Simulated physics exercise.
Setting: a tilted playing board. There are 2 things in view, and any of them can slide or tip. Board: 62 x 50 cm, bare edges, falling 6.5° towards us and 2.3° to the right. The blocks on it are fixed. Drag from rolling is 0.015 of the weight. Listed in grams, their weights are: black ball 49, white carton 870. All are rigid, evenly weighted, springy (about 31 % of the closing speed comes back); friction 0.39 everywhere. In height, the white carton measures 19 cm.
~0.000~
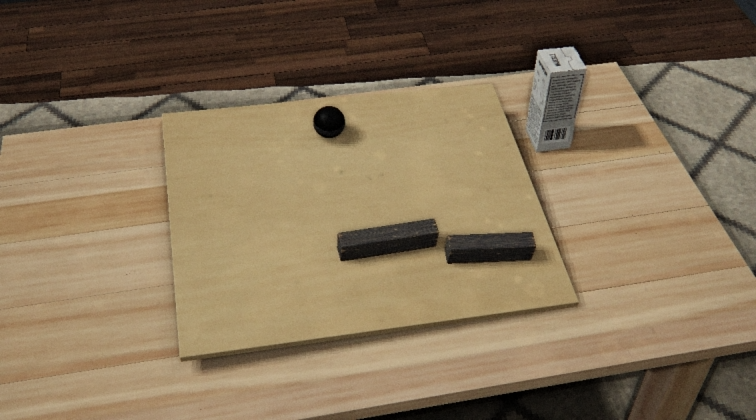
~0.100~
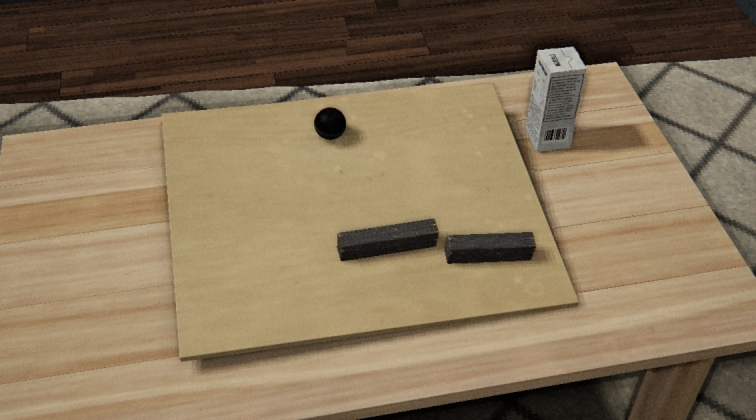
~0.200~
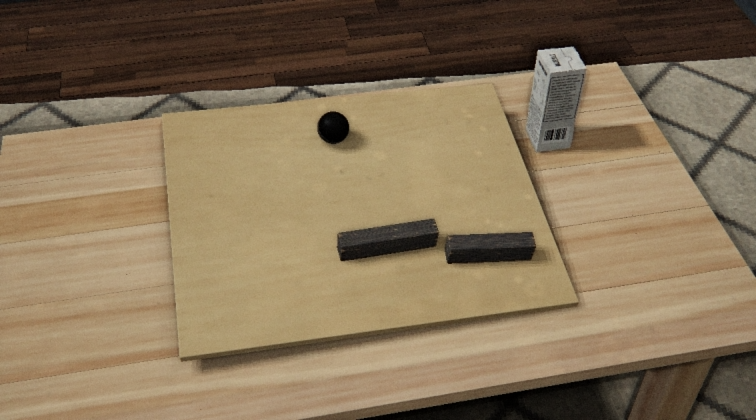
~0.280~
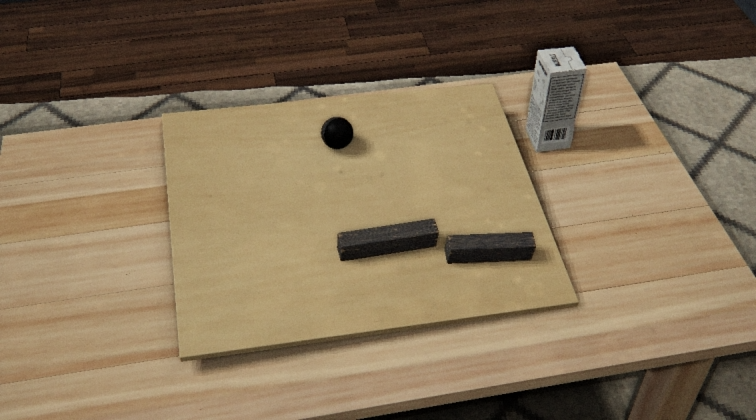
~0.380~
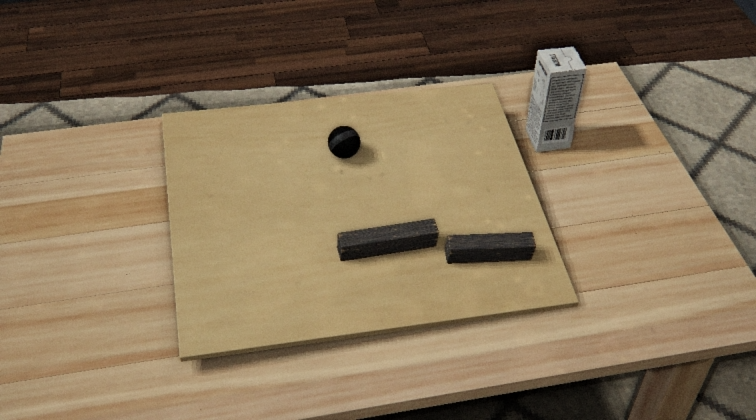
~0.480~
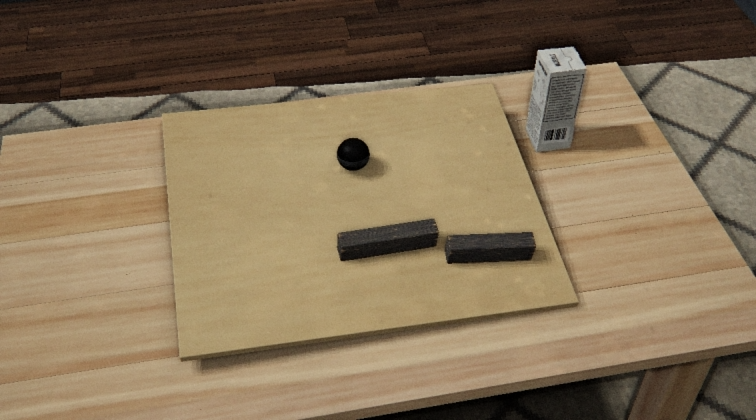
A black ball rolls slowly across a tan board on a pale wooden table, seen from above at an angle by a still camera, with a patterned rug and dark floorboards behind. Two dark bars lie near the board's lower right, and a white carton stands beyond its upper right corner. The ball gradually gathers speed, moving toward the viewer and slightly right, while everything else stays still.
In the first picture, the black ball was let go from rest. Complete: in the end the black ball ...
In the end the black ball rolls off the right.
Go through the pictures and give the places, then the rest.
In the first frame, 41 cm of board to the near edge; black ball (329, 122); white carton (555, 100).
In the second frame, 41 cm of board to the near edge; black ball (330, 124); white carton (554, 101).
In the third frame, 40 cm of board to the near edge; black ball (333, 128); white carton (554, 101).
In the fourth frame, 38 cm of board to the near edge; black ball (337, 133); white carton (554, 101).
In the fifth frame, 36 cm of board to the near edge; black ball (344, 142); white carton (554, 101).
In the sixth frame, 33 cm of board to the near edge; black ball (353, 154); white carton (554, 101).
After 0.78 s, 20 cm of board to the near edge; black ball near (396, 211).
After 1.78 s, 15 cm of board to the near edge; black ball near (486, 223).
After 2.58 s, it has gone over the right edge; black ball near (582, 254).
By the end (2.9 s), it has gone over the right edge; white carton in place, give or take 8 cm.
